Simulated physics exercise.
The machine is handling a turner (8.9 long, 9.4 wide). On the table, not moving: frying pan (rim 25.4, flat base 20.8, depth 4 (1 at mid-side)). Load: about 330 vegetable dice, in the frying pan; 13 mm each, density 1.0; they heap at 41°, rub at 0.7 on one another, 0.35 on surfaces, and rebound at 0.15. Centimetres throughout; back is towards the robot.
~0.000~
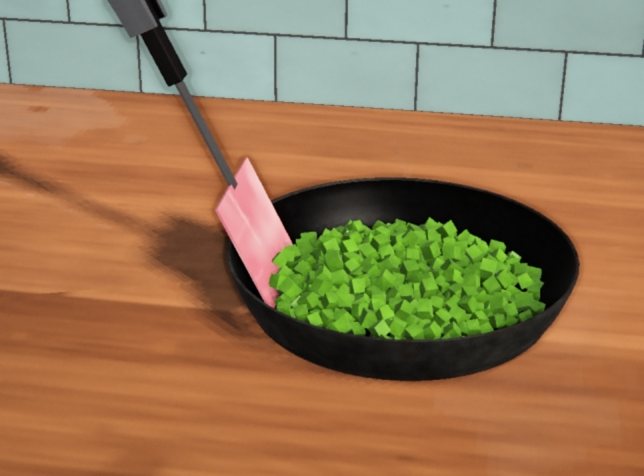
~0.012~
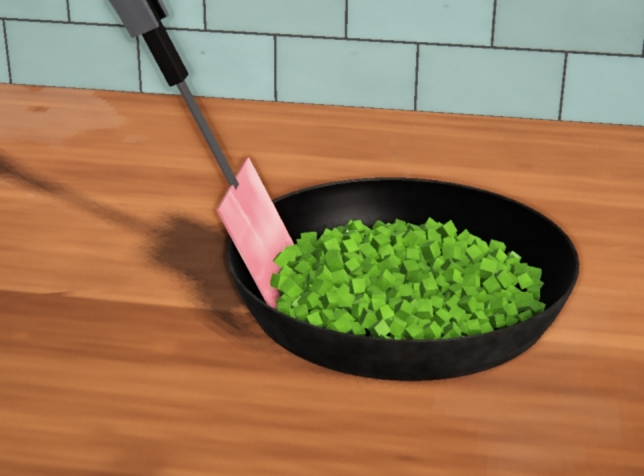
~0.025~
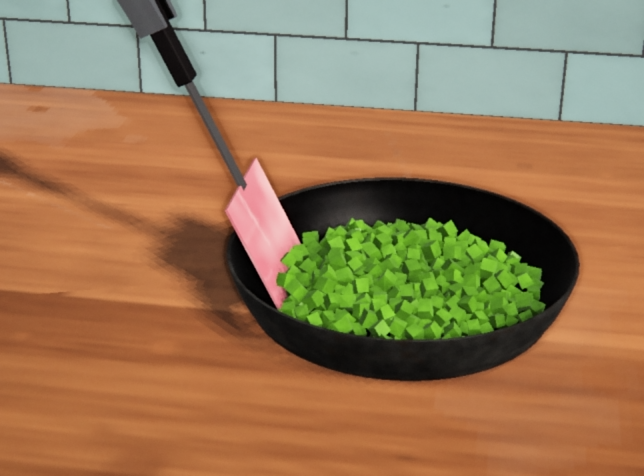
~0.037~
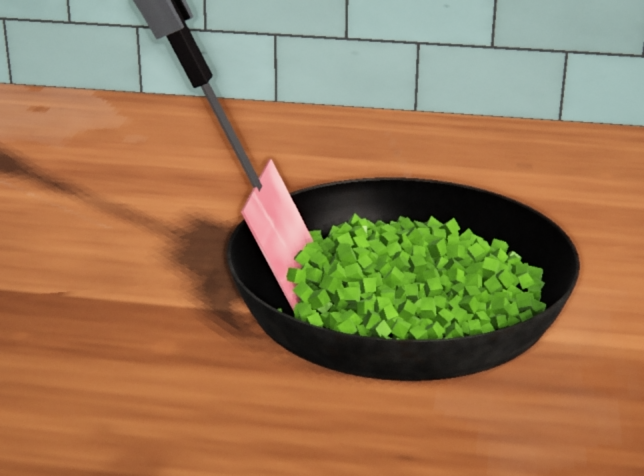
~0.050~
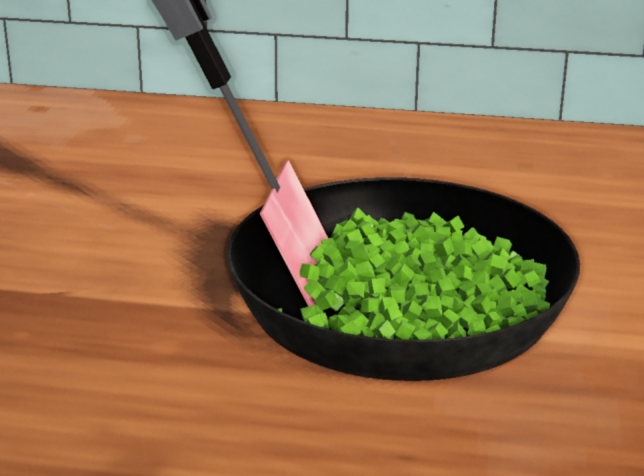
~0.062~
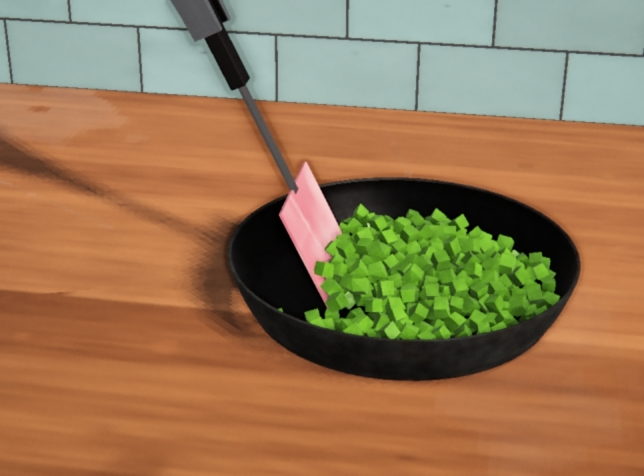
Pink spatula on a dark handle resting at first, then pushing a heap of green cubes rightward in a black pan.
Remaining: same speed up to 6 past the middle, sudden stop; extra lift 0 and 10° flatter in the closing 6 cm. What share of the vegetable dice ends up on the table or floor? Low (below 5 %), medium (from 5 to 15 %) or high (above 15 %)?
Answer: Medium; from 5 to 15 % of the vegetable dice finish on the table or floor.
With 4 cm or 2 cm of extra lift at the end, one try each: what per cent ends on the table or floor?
About 20 and 20 per cent.
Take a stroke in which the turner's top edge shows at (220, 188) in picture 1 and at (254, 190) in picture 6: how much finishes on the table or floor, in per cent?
About 0 per cent.
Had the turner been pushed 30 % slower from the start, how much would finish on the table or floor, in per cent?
It would be near 0 per cent.
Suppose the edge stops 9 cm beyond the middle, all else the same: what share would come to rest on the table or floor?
It would be near 25 per cent.
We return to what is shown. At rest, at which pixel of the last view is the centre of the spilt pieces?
Around (634, 316).
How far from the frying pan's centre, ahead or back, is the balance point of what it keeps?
Some 5.5 cm ahead.
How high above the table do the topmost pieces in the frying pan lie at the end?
Some 6.0 cm.
After 0.09 s, sloping 64°, highest piece 5 above the table; 332 in the frying pan.
After 0.12 s, sloping 60°, highest piece 6 above the table; 332 in the frying pan.
After 0.34 s, sloping 54°, highest piece 6 above the table; 310 in the frying pan, 19 on the table or floor, 3 on the blade or in flight.
After 1.39 s, sloping 54°, highest piece 6 above the table; 309 in the frying pan, 23 on the table or floor.
In the end, 309 in the frying pan, 23 on the table or floor. That is 7 % on the table or floor.
